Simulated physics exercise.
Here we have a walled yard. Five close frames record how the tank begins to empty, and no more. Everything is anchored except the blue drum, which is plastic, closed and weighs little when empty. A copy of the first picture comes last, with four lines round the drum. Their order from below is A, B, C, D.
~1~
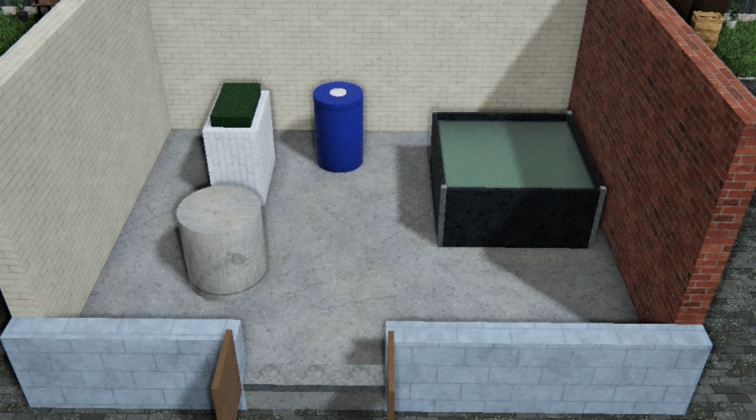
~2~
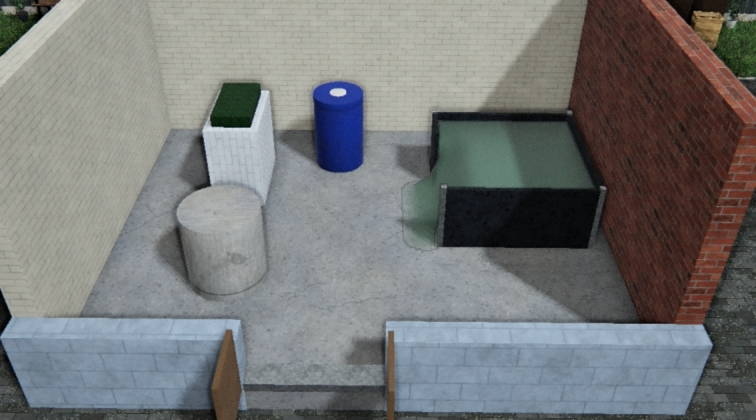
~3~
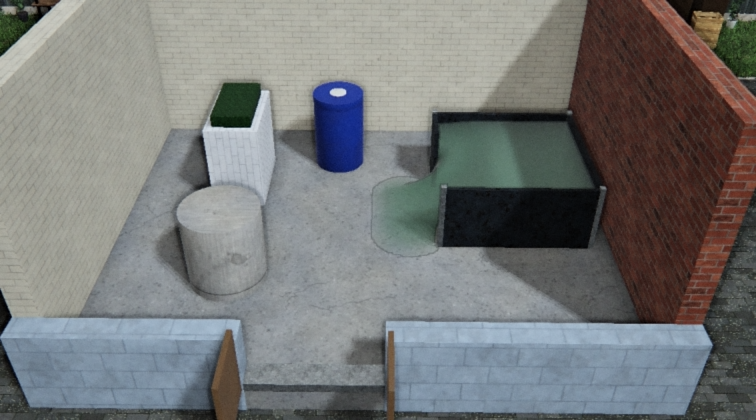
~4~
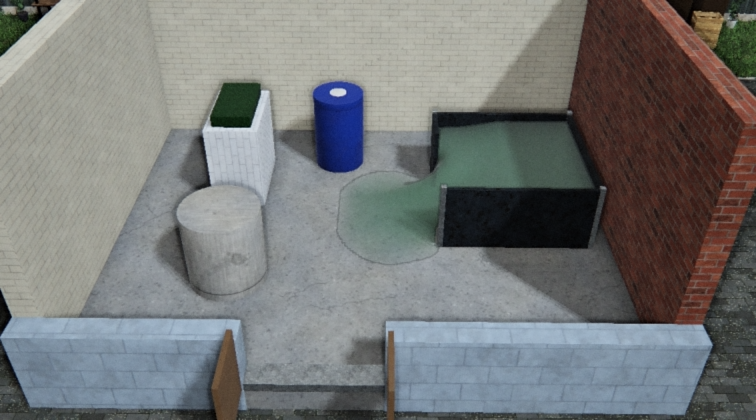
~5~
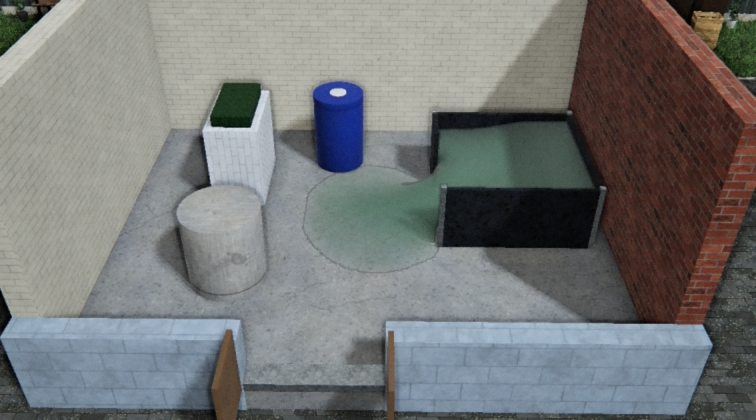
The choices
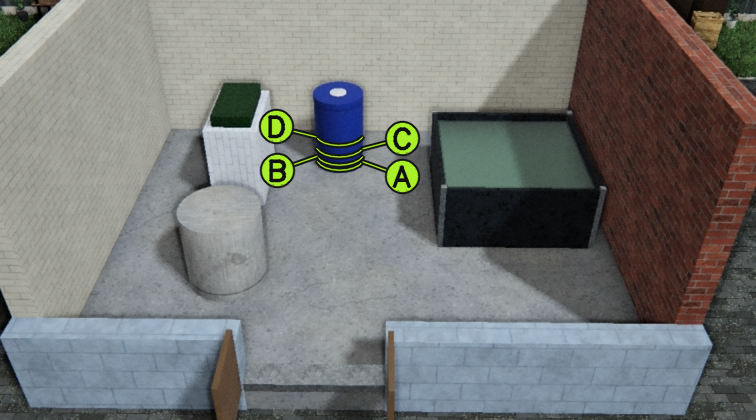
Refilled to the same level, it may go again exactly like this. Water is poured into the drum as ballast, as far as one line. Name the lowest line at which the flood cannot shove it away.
The answer is mark B.
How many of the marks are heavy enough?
Three of them.
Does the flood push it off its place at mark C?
No, that is safe.
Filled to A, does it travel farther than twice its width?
No, less.
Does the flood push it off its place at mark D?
No, not at all.
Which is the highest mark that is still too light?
A it is.
On the marked copy, A at (339, 170); B at (339, 165); C at (338, 157); D at (338, 145); from the bottom up A, B, C, D.
With A, it is pushed about its own width away.
With B, it does not move.
With C, it does not move.
With D, it does not move.
